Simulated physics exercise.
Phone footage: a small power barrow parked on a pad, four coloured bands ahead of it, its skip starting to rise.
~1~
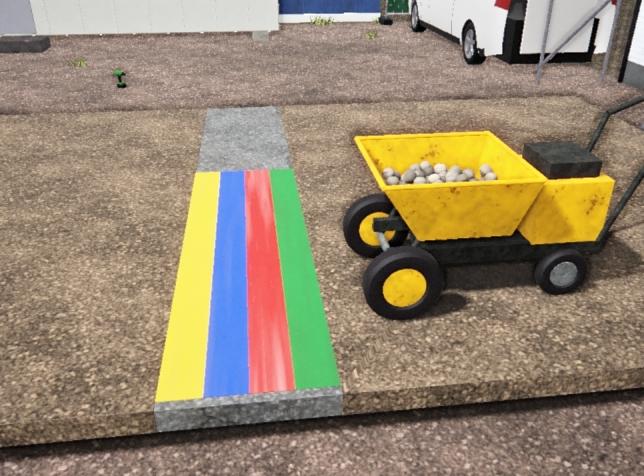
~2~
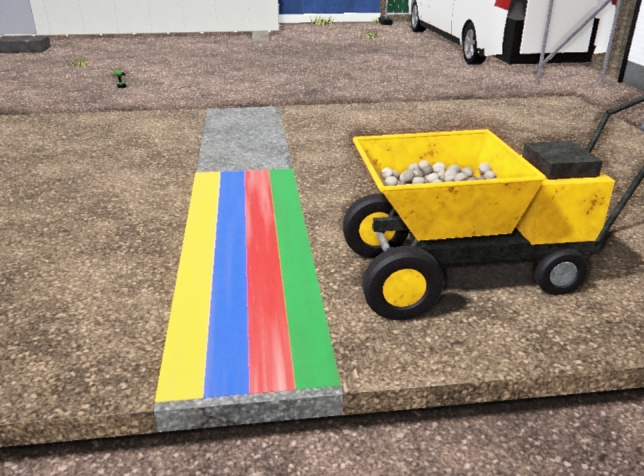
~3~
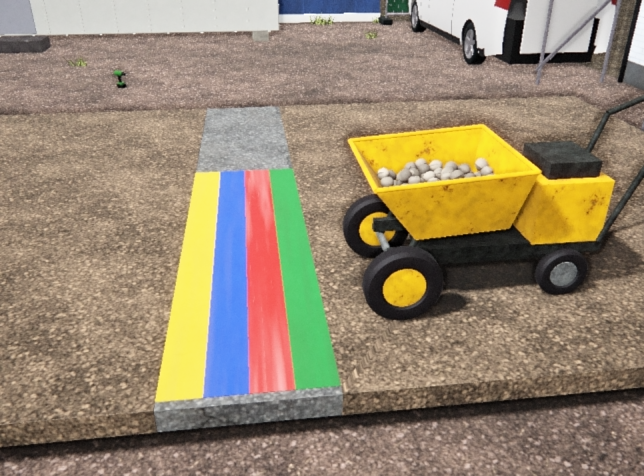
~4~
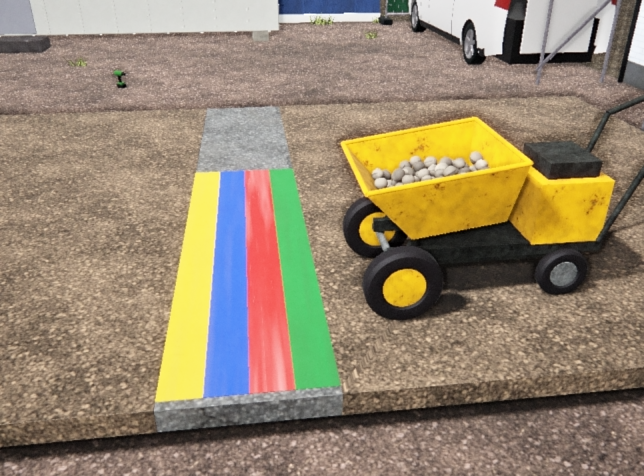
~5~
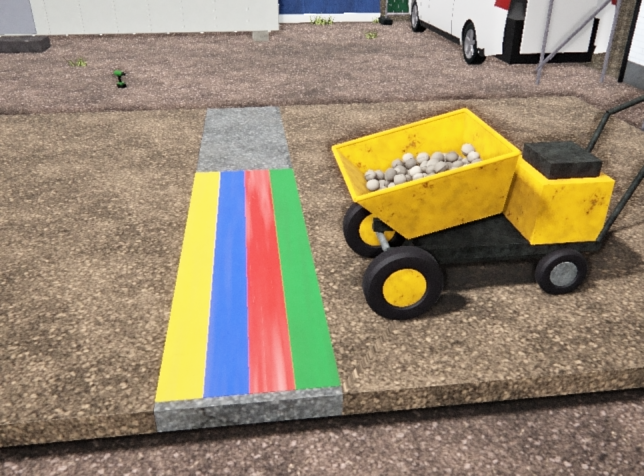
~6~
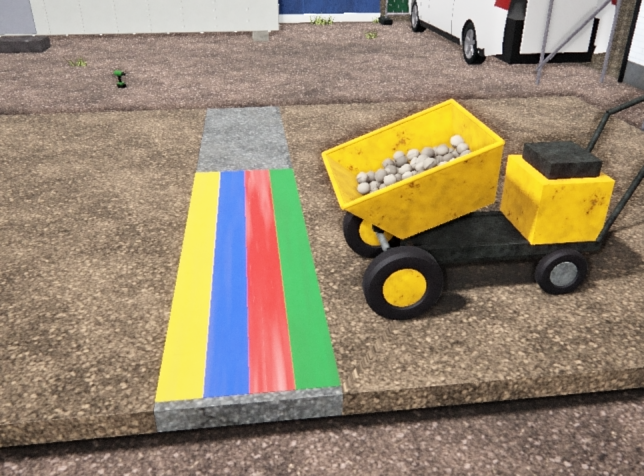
A yellow skip full of river pebbles tilted gradually toward the left on a small parked barrow, its back end rising, while the wheels and the yellow, blue, red and green strips stayed still.
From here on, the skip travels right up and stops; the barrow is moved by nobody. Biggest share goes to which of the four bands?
Biggest share: Red.
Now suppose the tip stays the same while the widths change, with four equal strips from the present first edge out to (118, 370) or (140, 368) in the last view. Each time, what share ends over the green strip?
Near 20 and then 10 in a hundred.
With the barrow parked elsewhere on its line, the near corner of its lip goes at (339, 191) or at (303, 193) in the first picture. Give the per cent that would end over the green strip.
About 0 per cent first, about 0 per cent second.
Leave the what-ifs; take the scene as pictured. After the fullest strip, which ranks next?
The answer is the strip in blue.
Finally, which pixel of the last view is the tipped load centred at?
Centre at rest: Close to (256, 290).
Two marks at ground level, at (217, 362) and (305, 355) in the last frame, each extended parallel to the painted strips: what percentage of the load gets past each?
In order: Near 10 %, then 90 %.
Soon after the last picture, skip tipped steeply; all in the skip.
A little later, skip tipped right over; nearly all in the skip; a small part over the red strip.
Later still, skip tipped right over; about a third in the skip; a stray few over the green strip; about half over the red strip; about a quarter over the blue strip; a stray few over the yellow strip.
By the end, skip tipped right over; a small part in the skip; a small part over the green strip; about half over the red strip; about a quarter over the blue strip; a small part over the yellow strip; a stray few off the paint.
